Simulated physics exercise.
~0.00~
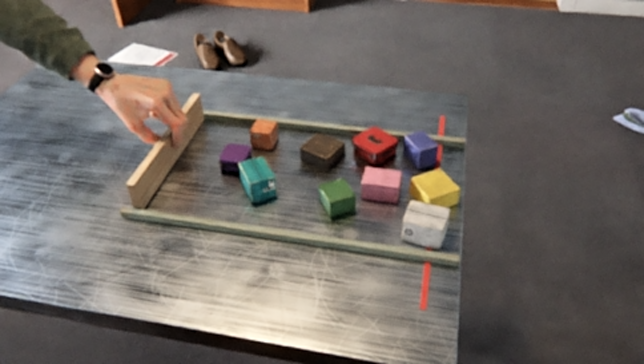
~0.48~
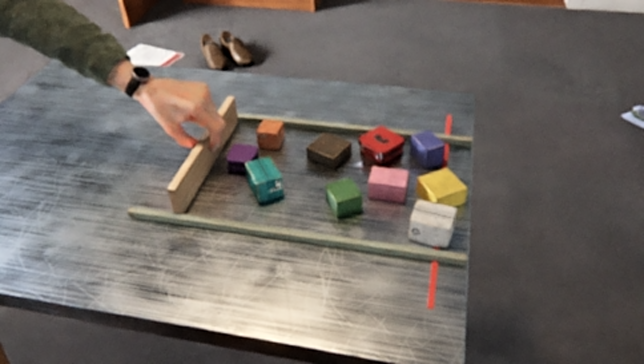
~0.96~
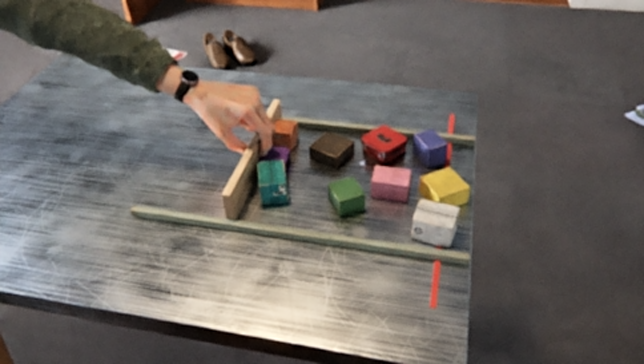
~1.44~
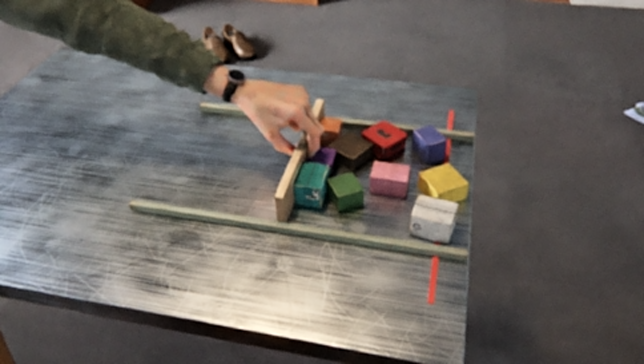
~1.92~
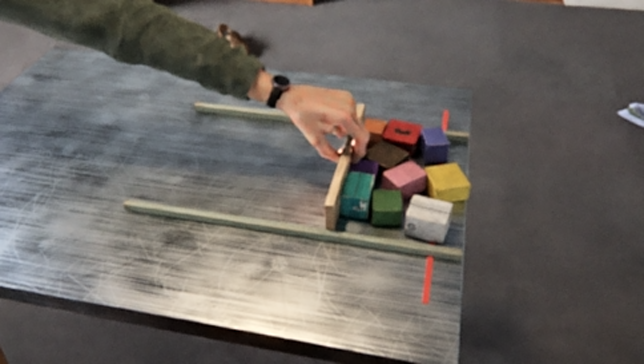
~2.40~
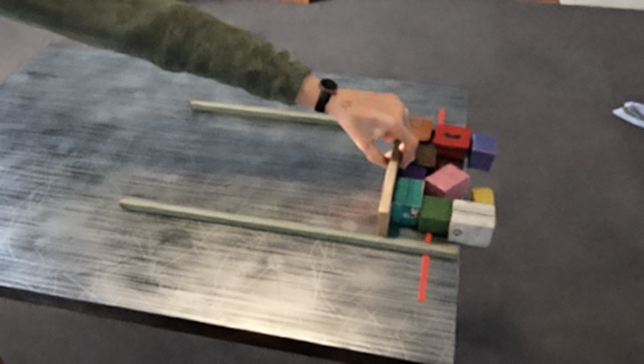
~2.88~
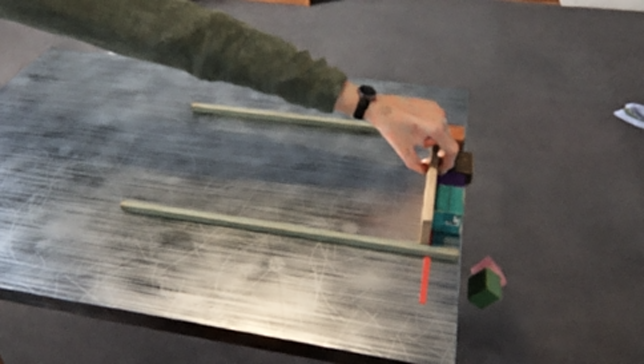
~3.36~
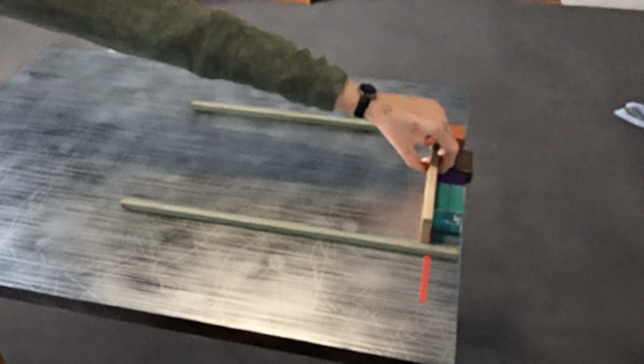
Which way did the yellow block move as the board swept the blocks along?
The yellow block moved to the right, toward the edge of the table.
